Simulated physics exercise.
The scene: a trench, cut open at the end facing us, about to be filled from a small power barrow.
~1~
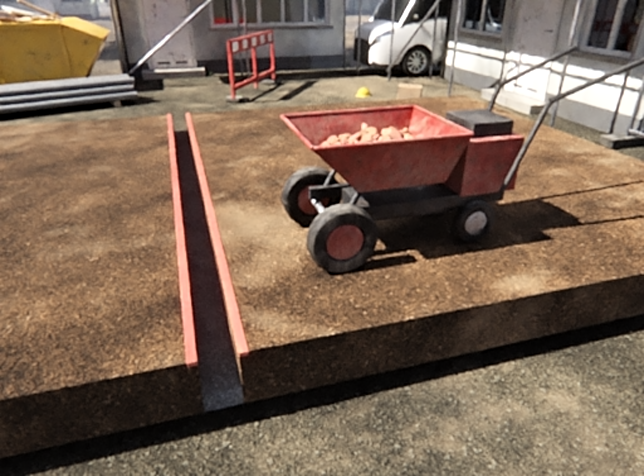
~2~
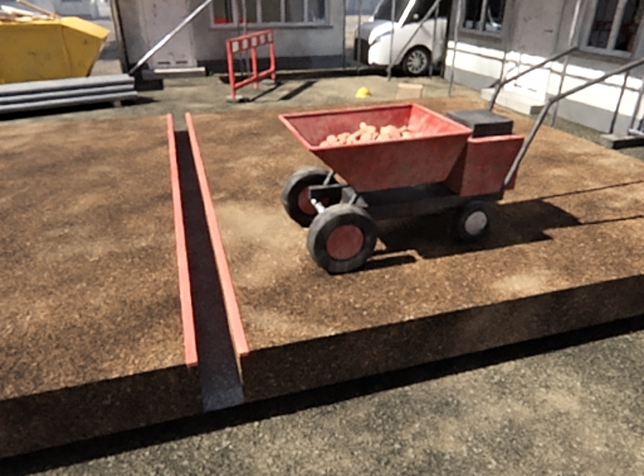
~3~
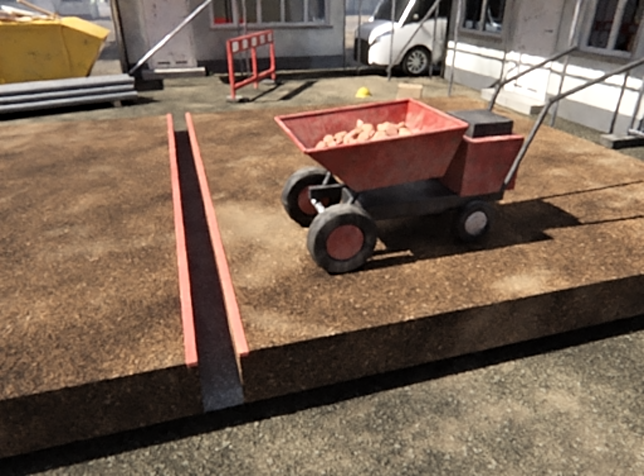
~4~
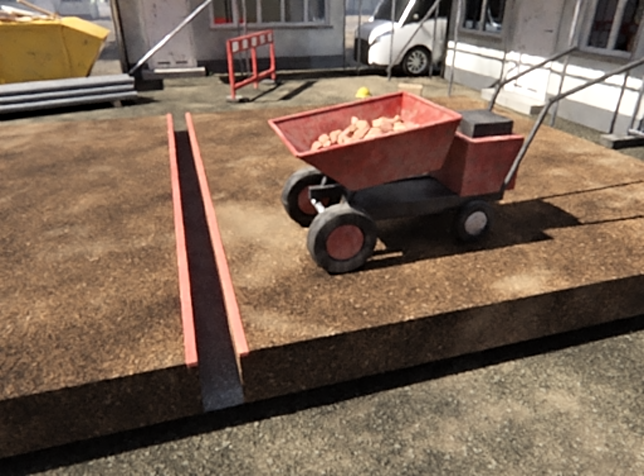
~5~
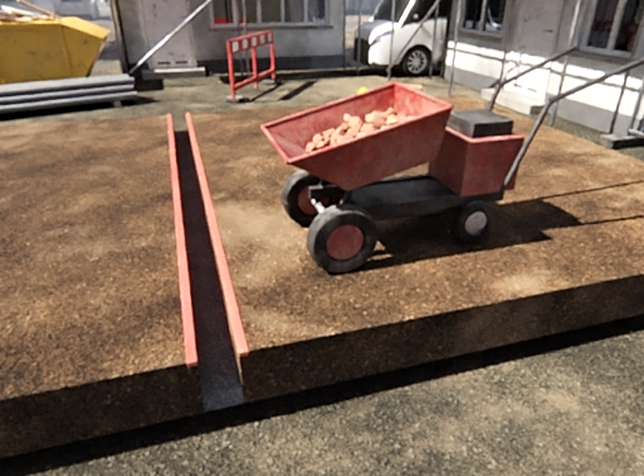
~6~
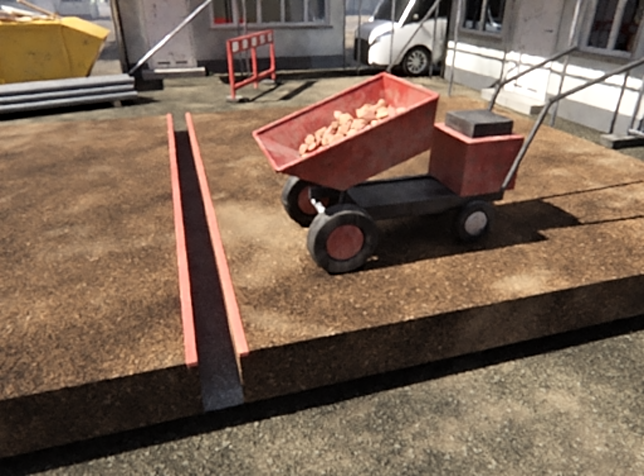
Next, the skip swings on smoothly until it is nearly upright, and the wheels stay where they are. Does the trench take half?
Between the edges lies more than half of the load.
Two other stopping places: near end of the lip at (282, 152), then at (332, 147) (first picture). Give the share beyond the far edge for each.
Roughly 60 per cent, and 10 per cent.
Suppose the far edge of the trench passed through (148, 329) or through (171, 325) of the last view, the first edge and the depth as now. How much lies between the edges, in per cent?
Near 100 % and 90 %.
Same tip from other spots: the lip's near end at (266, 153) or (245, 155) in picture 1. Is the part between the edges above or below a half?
At the first place under half, at the second not half.
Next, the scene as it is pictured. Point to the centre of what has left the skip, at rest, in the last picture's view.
Close to (201, 273).
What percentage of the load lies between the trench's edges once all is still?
Close to 75 per cent.
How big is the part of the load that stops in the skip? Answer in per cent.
About 0 per cent.
Soon, skip tipped steeply; all in the skip.
A while on, skip tipped right over; most in the skip; a small part short of the trench; about a quarter in or heaped over the trench; a stray few falling.
Towards the end, skip tipped right over; a stray few in the skip; a small part short of the trench; most in or heaped over the trench; about a quarter beyond it.
Finally, skip tipped right over; a small part short of the trench; most in or heaped over the trench; about a quarter beyond it.
